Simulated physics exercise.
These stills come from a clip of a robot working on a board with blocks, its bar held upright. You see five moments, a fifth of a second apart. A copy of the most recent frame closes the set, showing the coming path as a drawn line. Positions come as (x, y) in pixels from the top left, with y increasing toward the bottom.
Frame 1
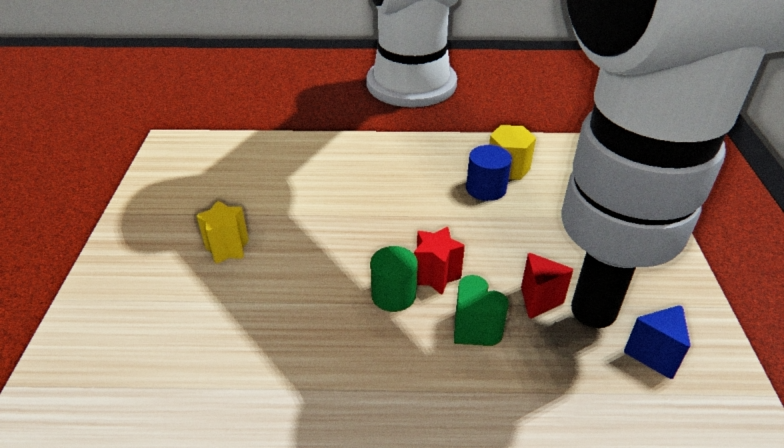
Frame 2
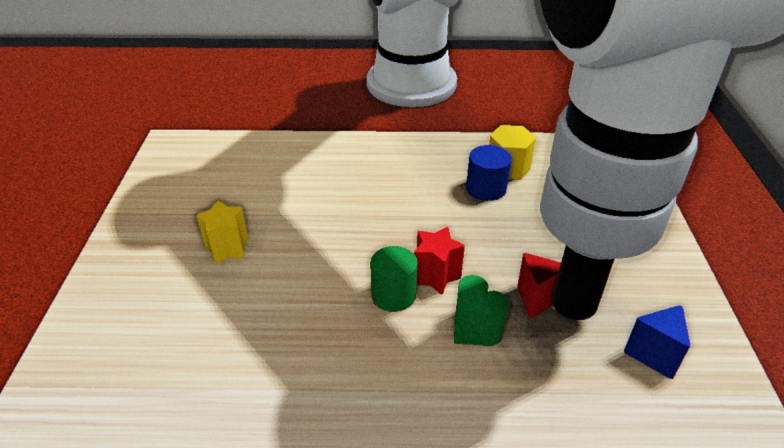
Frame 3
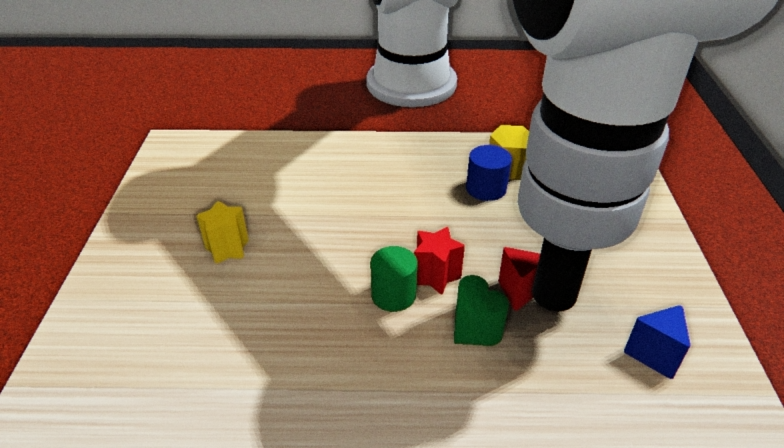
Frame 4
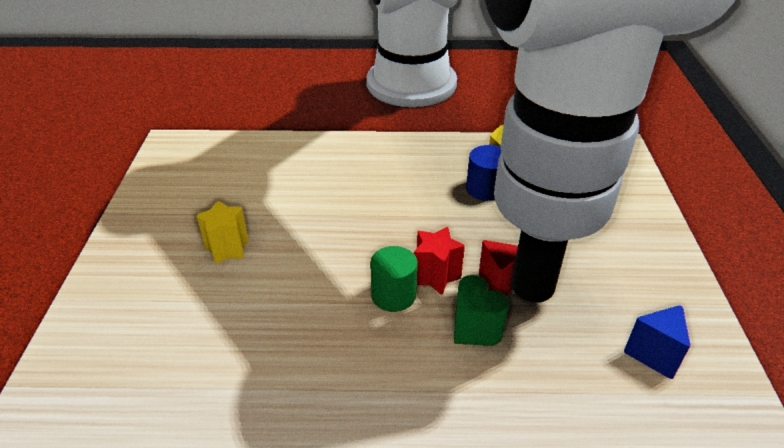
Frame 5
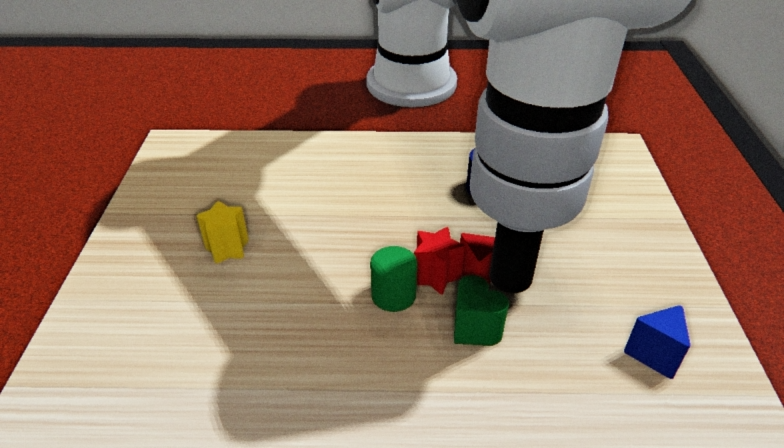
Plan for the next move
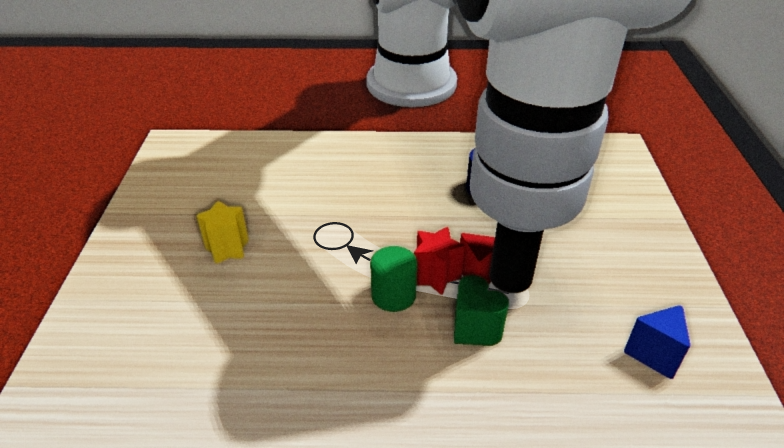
On a wooden board, a robot arm's black bar moves left, pushing a red triangular block toward a red star-shaped block.
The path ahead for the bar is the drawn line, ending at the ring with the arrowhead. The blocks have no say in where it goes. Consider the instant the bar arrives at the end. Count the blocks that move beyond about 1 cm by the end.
That's three or more.
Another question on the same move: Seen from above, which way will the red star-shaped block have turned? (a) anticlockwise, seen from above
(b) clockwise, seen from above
The correct letter is b.
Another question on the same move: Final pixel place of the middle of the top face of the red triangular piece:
It sits at (450, 223).
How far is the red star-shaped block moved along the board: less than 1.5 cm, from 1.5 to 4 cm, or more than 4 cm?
The move is long, over 4 cm.
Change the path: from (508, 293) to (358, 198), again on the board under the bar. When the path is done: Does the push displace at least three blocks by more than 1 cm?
No.
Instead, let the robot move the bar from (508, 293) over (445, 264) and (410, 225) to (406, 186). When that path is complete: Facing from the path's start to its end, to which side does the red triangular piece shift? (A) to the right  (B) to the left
Answer: A.
The line goes from (508, 293) over (409, 274) to (334, 236).
On the path given first. One third of the way, bar (442, 266); red star-shaped block (405, 227), turned 30° anticlockwise; red triangular piece (451, 224), turned 60° clockwise.
Two thirds of the way, bar (378, 251); green disc (371, 263); red star-shaped block (364, 208), turned 25° clockwise; red triangular piece (450, 223), turned 60° clockwise.
At the end, bar (332, 223); green disc (371, 263); red star-shaped block (340, 181), turned 60° clockwise; green heart unmoved; red triangular piece (450, 223), turned 60° clockwise.
